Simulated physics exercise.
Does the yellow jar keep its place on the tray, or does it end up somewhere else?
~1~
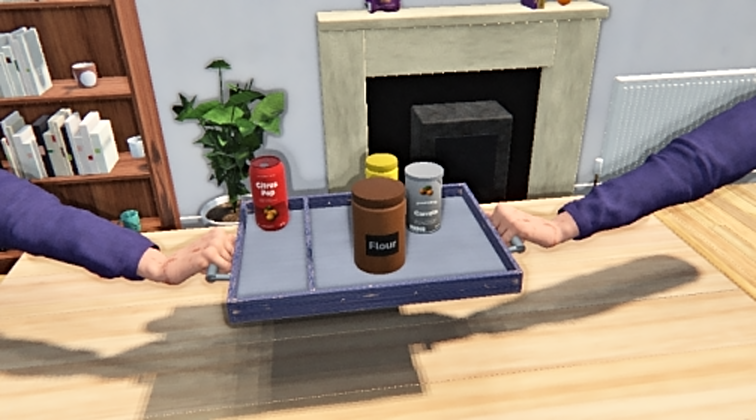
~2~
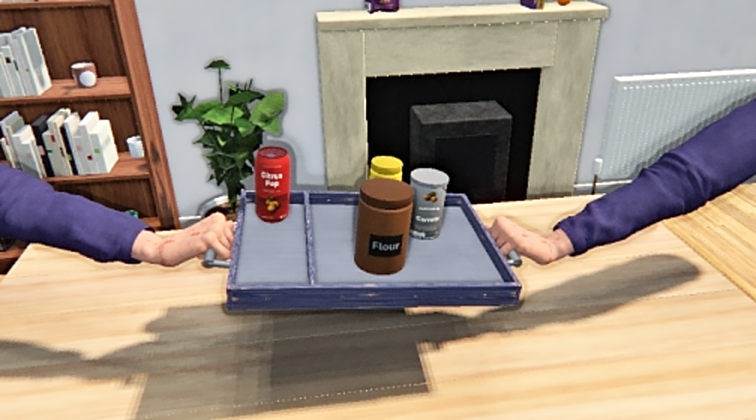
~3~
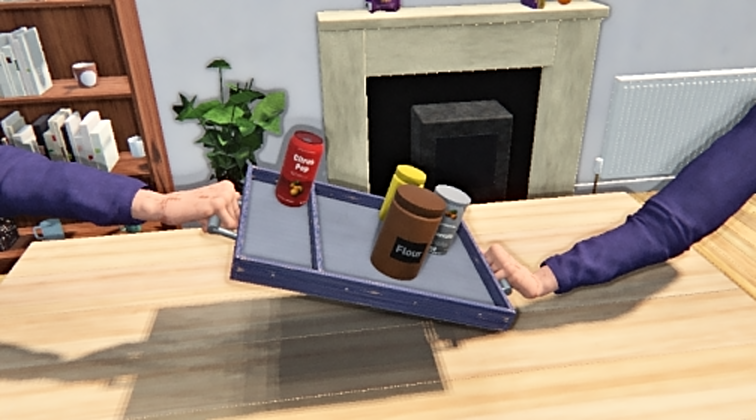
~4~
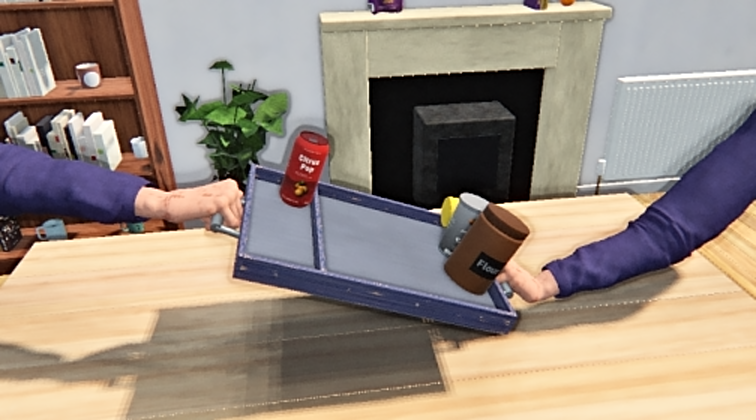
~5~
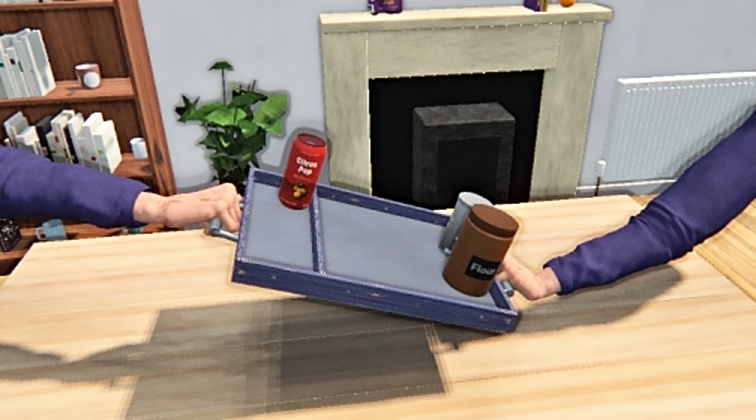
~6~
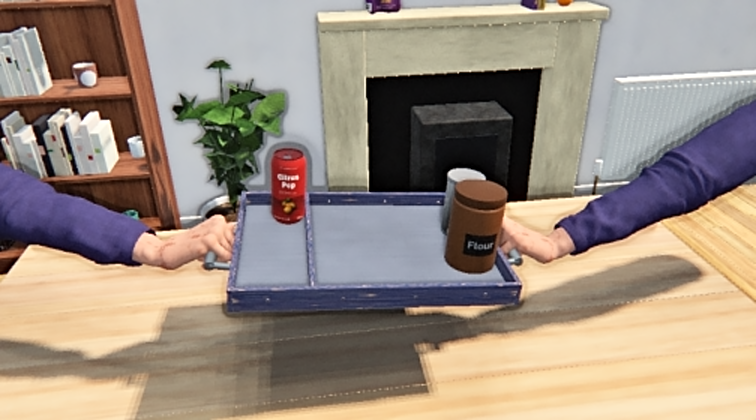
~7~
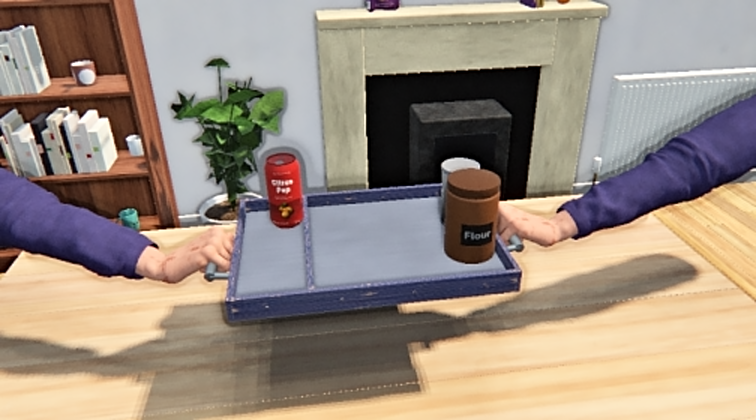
It ends up somewhere else. It tips over at the low right side while the tray is tilted, and it is no longer seen on the tray once the hands level it.
